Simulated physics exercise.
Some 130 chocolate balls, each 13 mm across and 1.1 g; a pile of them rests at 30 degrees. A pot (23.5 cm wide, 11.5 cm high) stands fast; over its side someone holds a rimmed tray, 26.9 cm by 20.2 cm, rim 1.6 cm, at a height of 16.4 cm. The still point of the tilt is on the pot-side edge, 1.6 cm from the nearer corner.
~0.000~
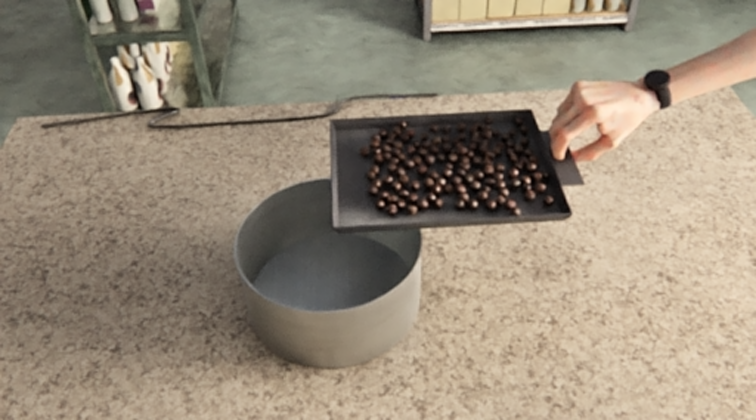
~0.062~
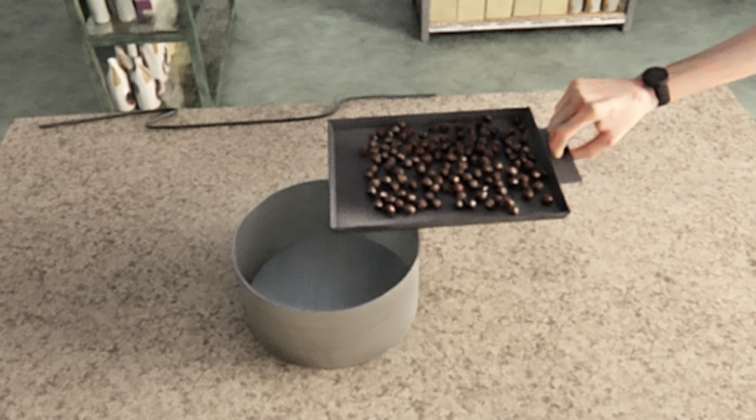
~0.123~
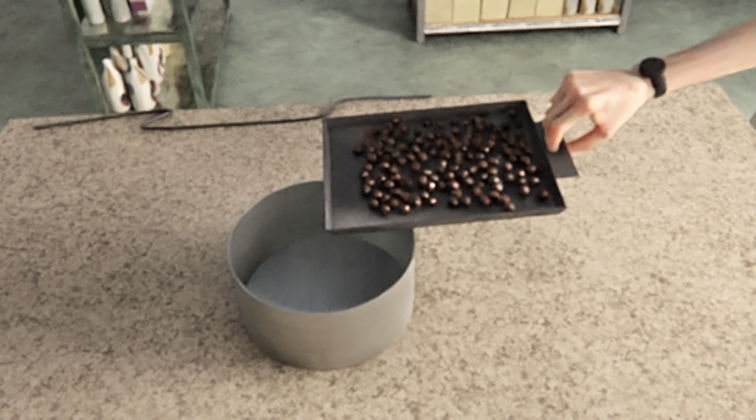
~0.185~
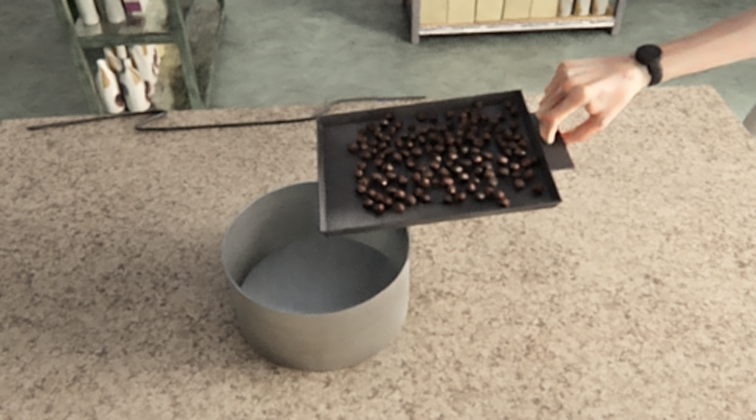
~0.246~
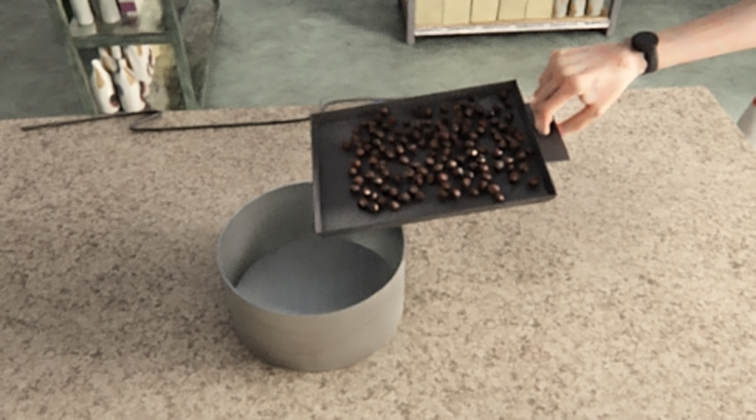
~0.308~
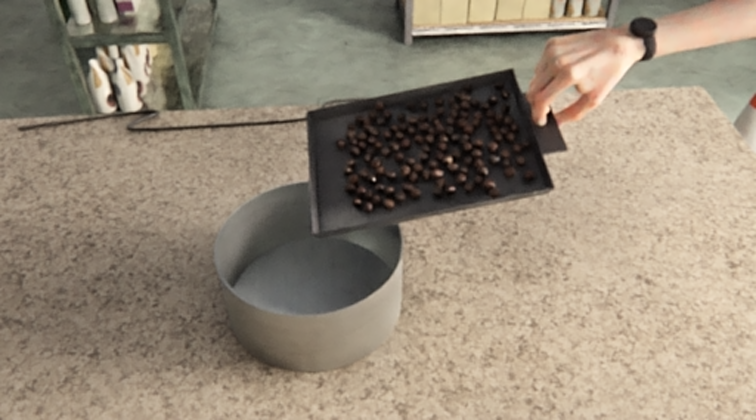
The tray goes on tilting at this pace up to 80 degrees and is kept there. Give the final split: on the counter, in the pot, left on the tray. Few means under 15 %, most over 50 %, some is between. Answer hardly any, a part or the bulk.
Counter hardly any, pot the bulk, tray hardly any.
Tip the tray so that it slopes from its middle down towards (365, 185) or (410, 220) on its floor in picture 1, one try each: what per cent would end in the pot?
Some 90 and 75 per cent.
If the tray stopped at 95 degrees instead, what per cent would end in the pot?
Then about 100 per cent.
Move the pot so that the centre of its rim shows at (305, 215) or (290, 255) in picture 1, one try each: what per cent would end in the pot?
Some 70 and 100 per cent.
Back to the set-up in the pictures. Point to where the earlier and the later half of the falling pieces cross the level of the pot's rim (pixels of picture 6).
First near (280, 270), later near (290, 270).
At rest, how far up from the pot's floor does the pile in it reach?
Some 3.0 cm.
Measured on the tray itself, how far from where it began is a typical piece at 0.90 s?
Roughly 10 cm.
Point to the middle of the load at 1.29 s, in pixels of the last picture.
At about (319, 186).
After 0.90 s, tilt 45 degrees; the tray holds 95 %, the pot 5 %.
After 1.29 s, tilt 66 degrees; the tray holds 90 %, the pot 5 %.
Then, at 1.77 s, tilt 80 degrees; the tray holds 0 %, the pot 95 %.
At rest (2.8 s), counter 0 %, pot 100 %, tray 0 %.
